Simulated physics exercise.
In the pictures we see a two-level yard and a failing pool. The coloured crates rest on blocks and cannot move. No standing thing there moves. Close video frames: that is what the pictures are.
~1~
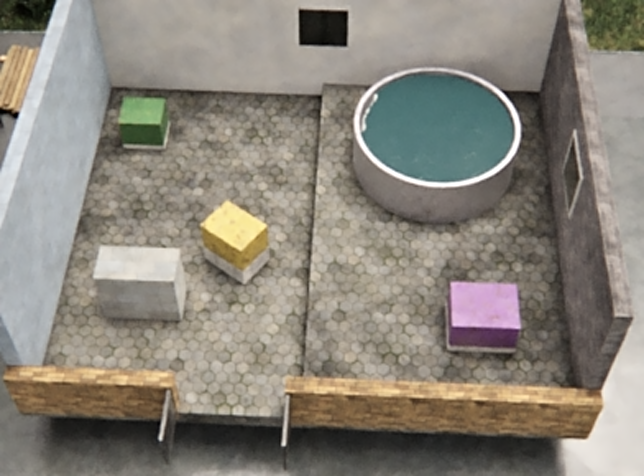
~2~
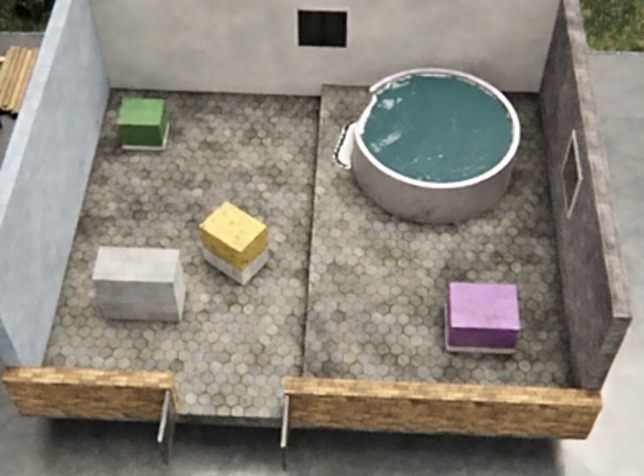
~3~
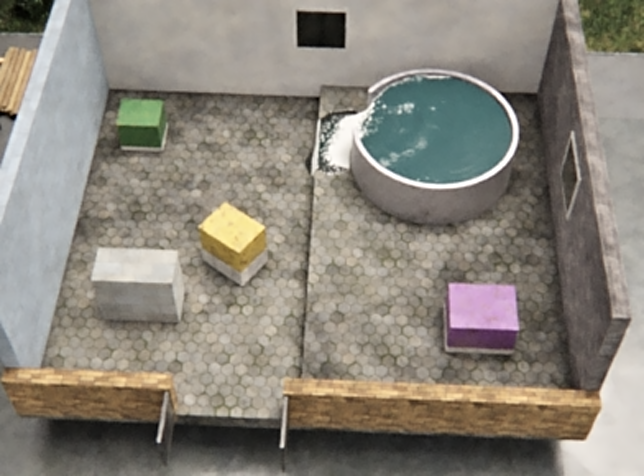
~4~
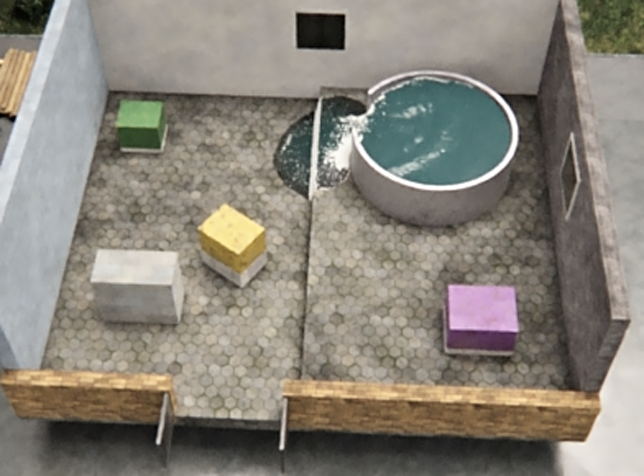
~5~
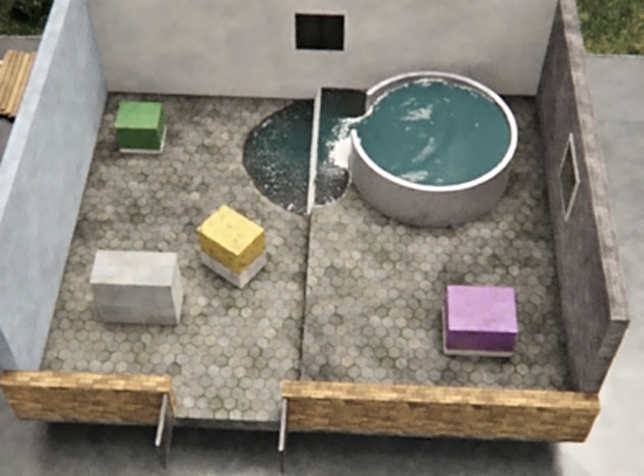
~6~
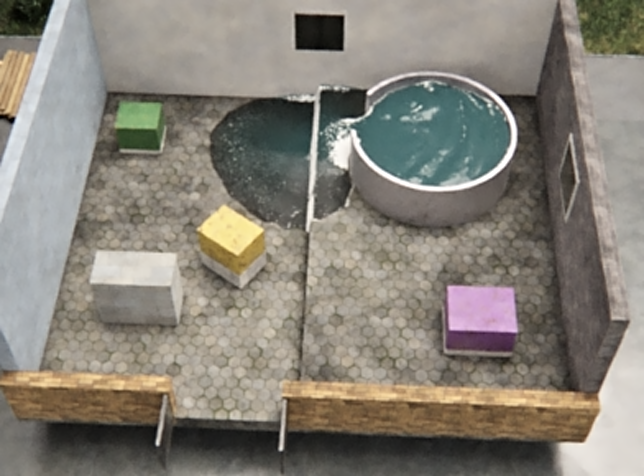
Water stirs in the round tank at the upper right of a walled, two-level paved yard seen from high above, then pours from its left side. Green, yellow and pale grey blocks stand on the left, a purple one at the lower right, all motionless. The water crosses the step and spreads leftward in a widening dark pool between the green and yellow blocks, the view staying almost still.
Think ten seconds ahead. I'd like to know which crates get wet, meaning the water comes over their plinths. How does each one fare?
The yellow crate does not get wet. The purple crate does not get wet. The green crate does get wet.
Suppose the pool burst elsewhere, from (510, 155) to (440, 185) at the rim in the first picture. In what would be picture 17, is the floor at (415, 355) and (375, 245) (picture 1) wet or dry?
I'd expect the first point to be reached and the second point to stay dry.
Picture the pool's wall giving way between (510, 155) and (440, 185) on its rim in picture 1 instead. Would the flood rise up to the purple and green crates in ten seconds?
My reading: The purple one is topped; the green one is soaked.
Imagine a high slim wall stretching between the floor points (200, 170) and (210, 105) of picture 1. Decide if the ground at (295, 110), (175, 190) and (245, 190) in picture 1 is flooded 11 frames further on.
Outcome by spot, in order - watered, watered, watered.
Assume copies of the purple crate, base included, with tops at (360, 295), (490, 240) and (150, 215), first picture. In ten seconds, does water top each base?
One by one: Is not reached; is not reached; gets flooded.
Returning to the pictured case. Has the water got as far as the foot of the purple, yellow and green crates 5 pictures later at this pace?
Then: Purple crate still dry; yellow crate yes; green crate reached.
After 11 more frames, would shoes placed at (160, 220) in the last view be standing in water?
Answer: Flooding.
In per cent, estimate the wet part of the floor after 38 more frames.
Around 60 in a hundred.
A moment on, water covers 30 % of the floor; the yellow crate water round its plinth, the purple crate not reached, the green crate water round its plinth.
Next, water covers 35 % of the floor; the yellow crate water round its plinth, the purple crate not reached, the green crate water round its plinth.
Then, water covers 45 % of the floor; the yellow crate water round its plinth, the purple crate not reached, the green crate water round its plinth.
Later, water covers 60 % of the floor; the yellow crate water round its plinth, the purple crate not reached, the green crate water round its plinth.
In the end, water covers 65 % of the floor; the yellow crate stayed above the water, the purple crate stayed above the water, the green crate was topped.
